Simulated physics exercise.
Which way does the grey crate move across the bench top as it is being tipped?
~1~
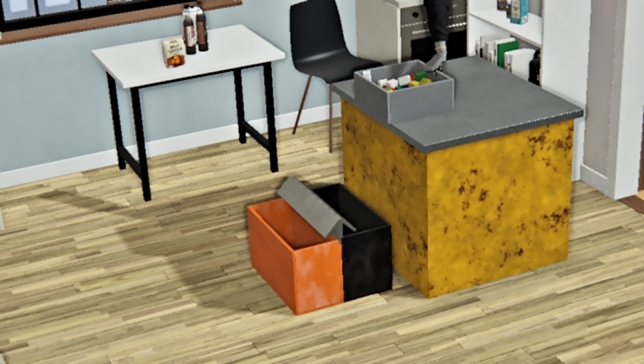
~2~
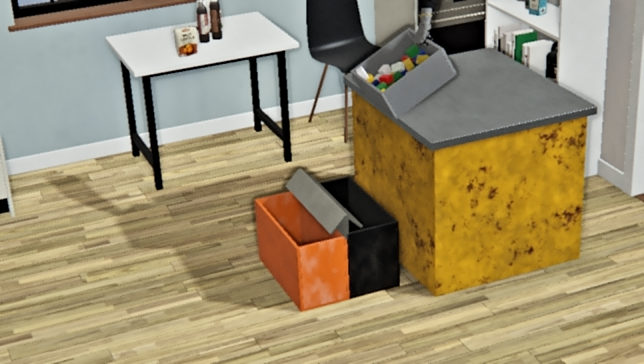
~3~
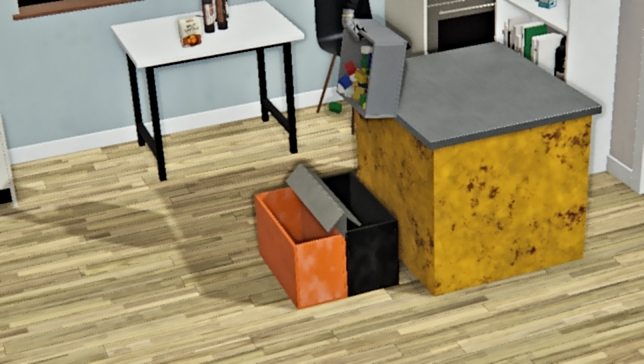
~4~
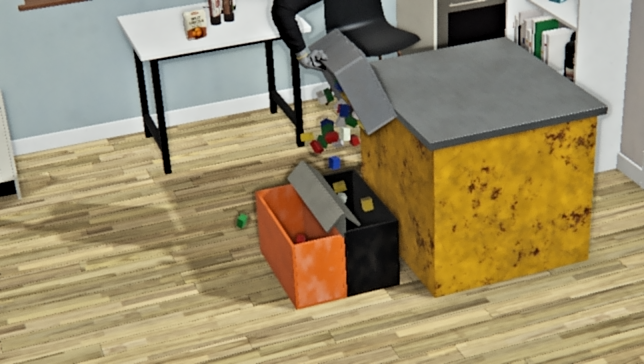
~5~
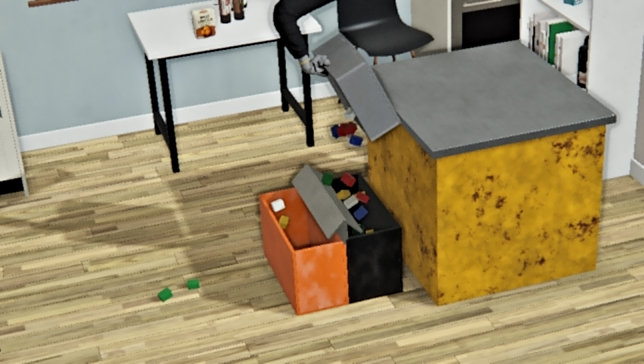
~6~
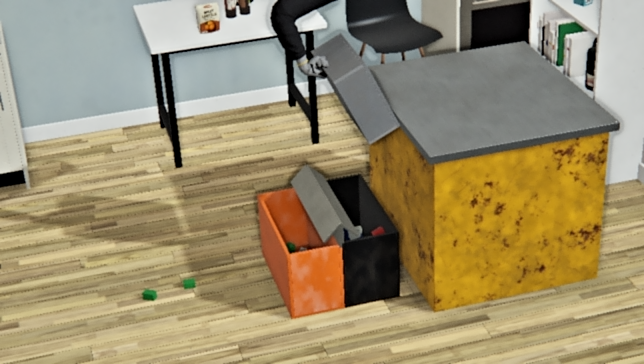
It moves to the left, toward the edge of the bench above the two containers.
